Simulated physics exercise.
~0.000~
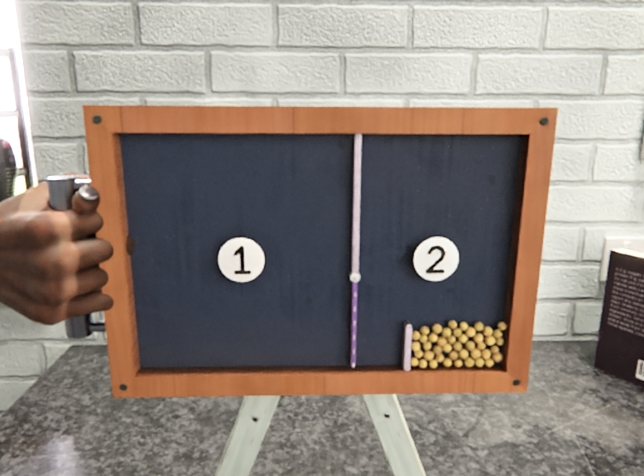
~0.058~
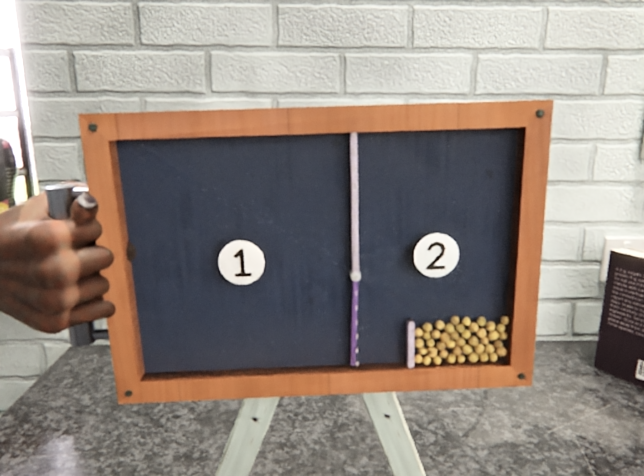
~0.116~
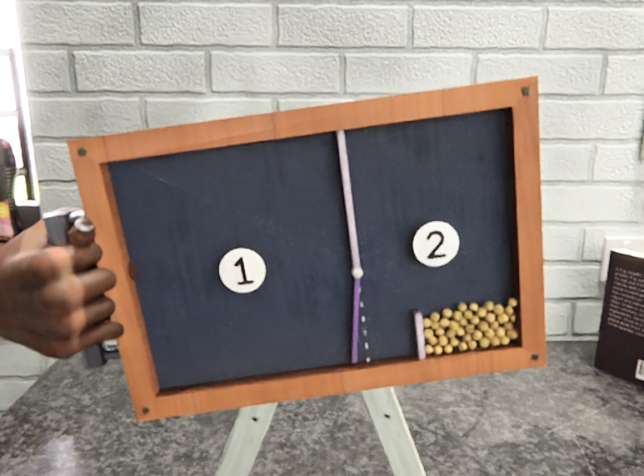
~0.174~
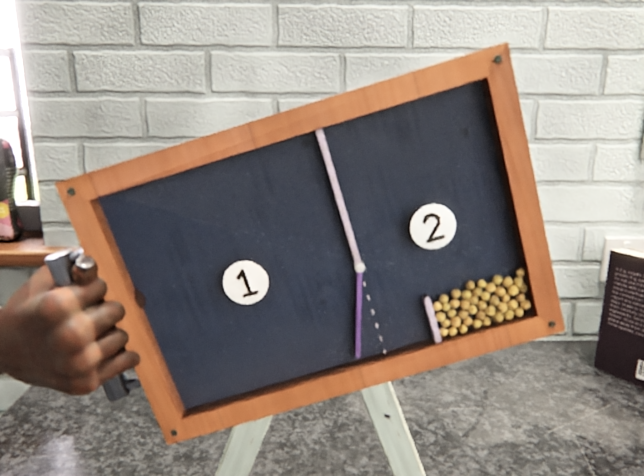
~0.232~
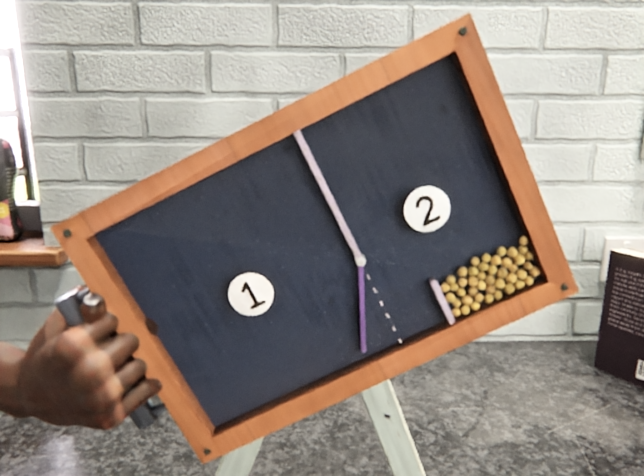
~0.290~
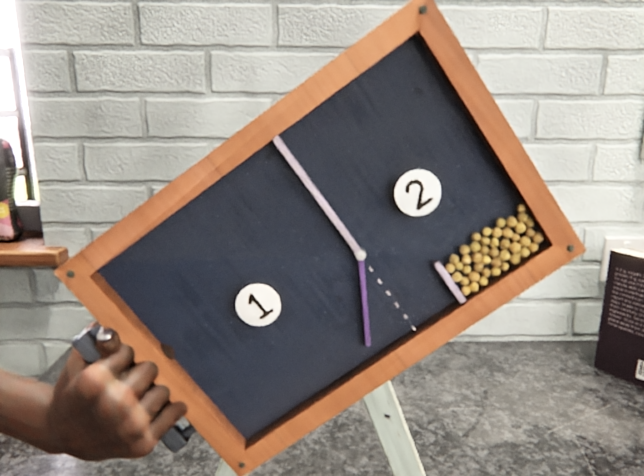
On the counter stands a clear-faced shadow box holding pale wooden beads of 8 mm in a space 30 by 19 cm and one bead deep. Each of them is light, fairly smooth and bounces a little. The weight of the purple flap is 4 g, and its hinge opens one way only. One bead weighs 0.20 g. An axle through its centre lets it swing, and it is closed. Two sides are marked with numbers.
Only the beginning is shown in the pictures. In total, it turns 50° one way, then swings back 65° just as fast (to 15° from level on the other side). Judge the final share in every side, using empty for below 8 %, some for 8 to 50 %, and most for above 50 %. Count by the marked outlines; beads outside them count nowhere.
My call: Side 1 empty; side 2 most.
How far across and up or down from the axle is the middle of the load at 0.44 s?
Roughly 13 centimetres to the right and 3 centimetres above.
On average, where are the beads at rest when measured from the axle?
The middle sits around 8 cm right of it and 10 cm below it.
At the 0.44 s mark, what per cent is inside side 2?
It works out at about 100 percent.
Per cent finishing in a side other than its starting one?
0 %.
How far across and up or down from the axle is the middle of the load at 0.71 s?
The middle sits around 12 cm right and 4 cm below.
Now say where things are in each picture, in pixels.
In the first frame, level; about 40 beads; load centre (457, 345); top bead (452, 325); purple flap (355, 276); no. 1 (241, 260), no. 2 (436, 259).
In the second frame, turned 2° anticlockwise; load centre (460, 341); top bead (505, 320).
In the third frame, turned 8° anticlockwise; load centre (470, 327); top bead (512, 302); wall ends (356, 265), (417, 313).
In the fourth frame, turned 17° anticlockwise; load centre (481, 304); top bead (520, 273); purple flap (359, 266).
In the fifth frame, turned 27° anticlockwise; load centre (489, 279); top bead (524, 241).
In the sixth frame, turned 36° anticlockwise; load centre (493, 252); top bead (521, 208); purple flap (360, 254) tilted 6°; no. 1 (258, 305), no. 2 (418, 193).
After 0.44 s, it stands 50° anticlockwise; the beads' middle is 13 cm right of and 3 cm above the centre; no. 2, 100 %; purple flap open 48°.
After 0.71 s, it stands 18° anticlockwise; the beads' middle is 12 cm right of and 4 cm below the centre; no. 1, 5 %, no. 2, 95 %; purple flap open 28°.
After 0.98 s, it stands 15° clockwise; the beads' middle is 7 cm right of and 10 cm below the centre; no. 2, 100 %; purple flap shut.
At rest by 2.3 s, it stands 15° clockwise; no. 1, 0 %, no. 2, 100 %; purple flap shut.
